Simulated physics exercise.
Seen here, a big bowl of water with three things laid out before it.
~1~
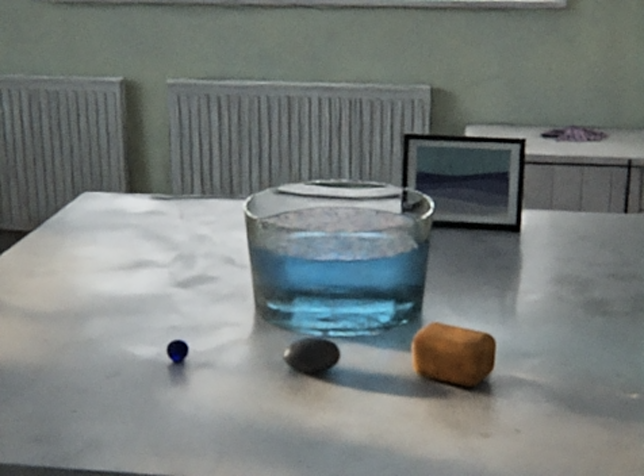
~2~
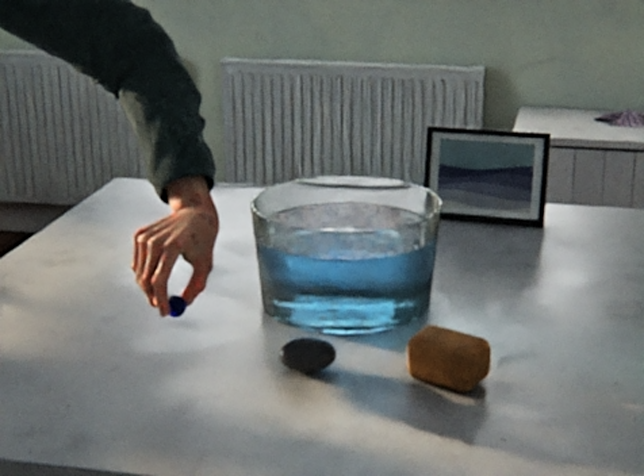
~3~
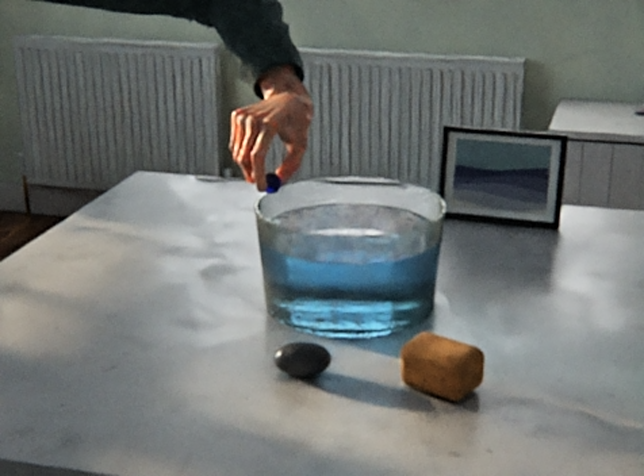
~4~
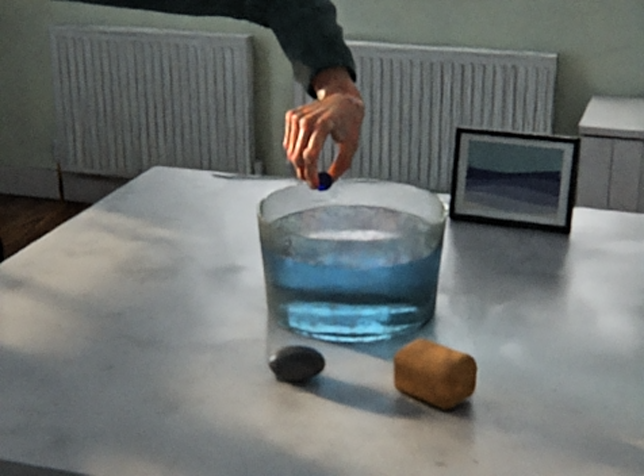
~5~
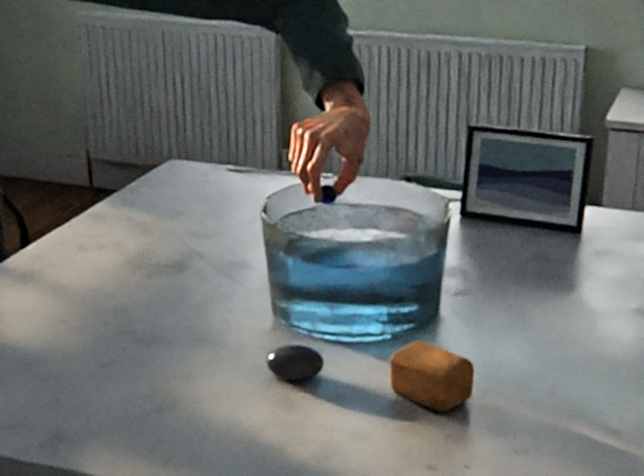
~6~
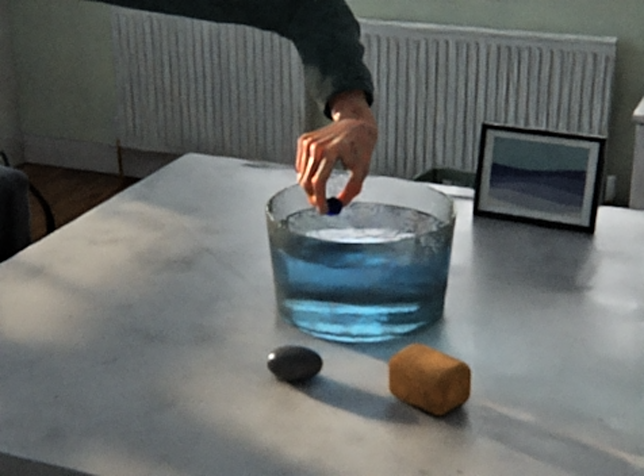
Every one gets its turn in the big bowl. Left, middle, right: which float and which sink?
The left one ends on the bottom, the middle one ends on the bottom, the right one bobs on top.
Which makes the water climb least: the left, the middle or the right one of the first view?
I say the one on the left.
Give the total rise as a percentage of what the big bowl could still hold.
I make it 10 per cent.
A moment on, the glass marble drops to the bottom.
Further on, the stone drops to the bottom.
When it is over, the bread roll stays afloat; afloat, bread roll.
